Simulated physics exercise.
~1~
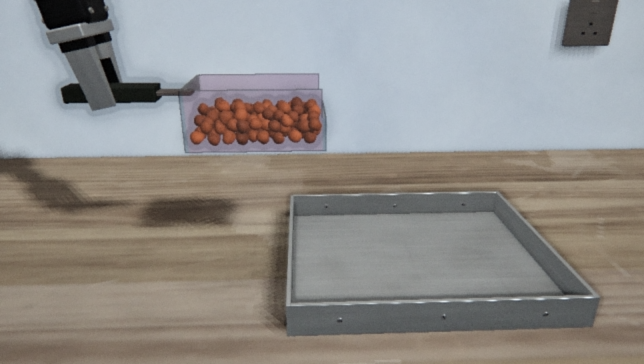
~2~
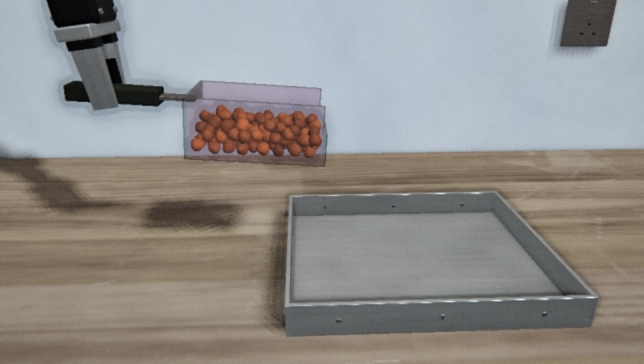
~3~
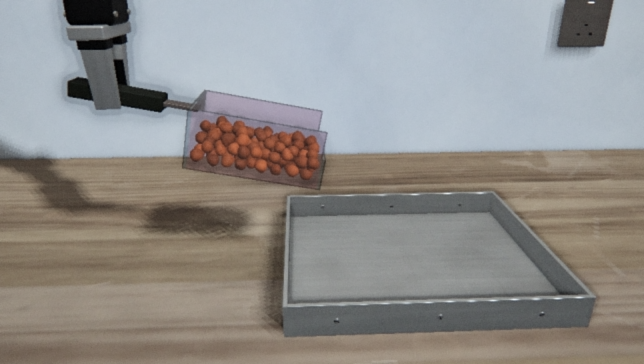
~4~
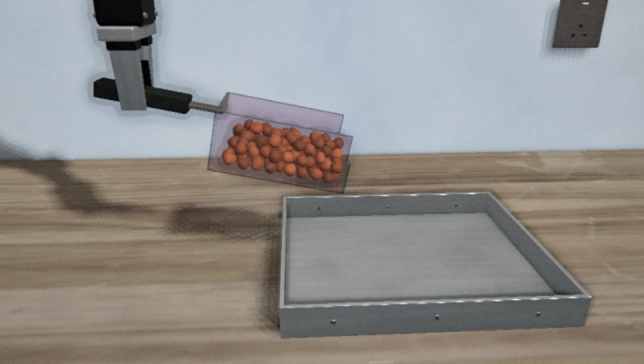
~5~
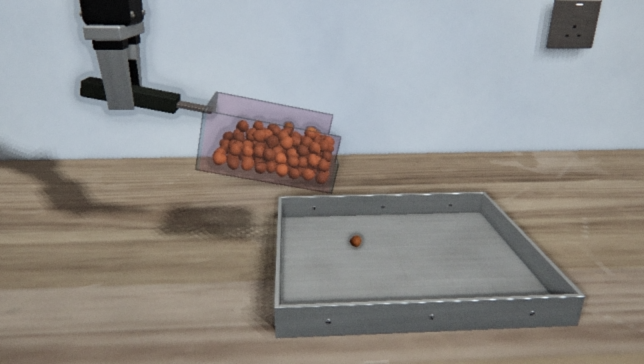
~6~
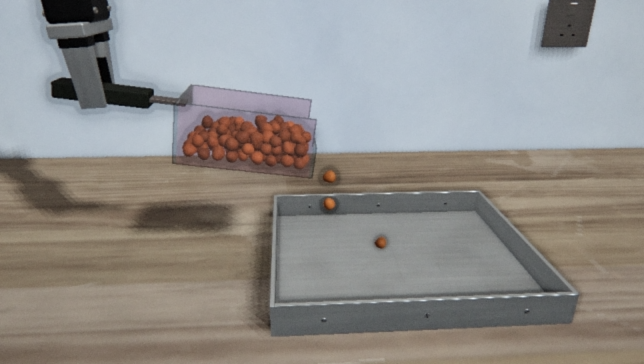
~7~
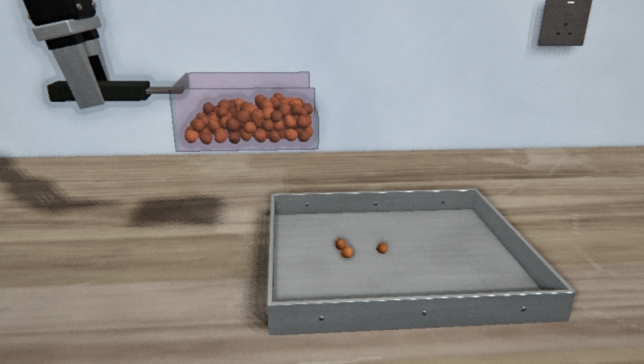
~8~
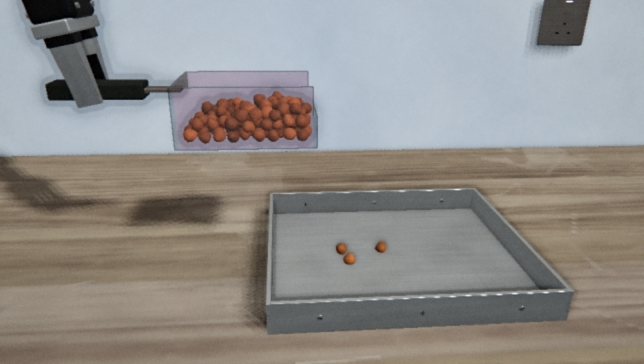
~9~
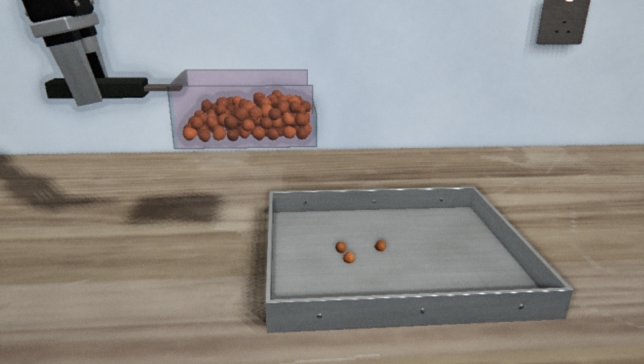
On a wooden table, a robot arm tipping a clear box of brown balls, three dropping into a grey tray before it levels.
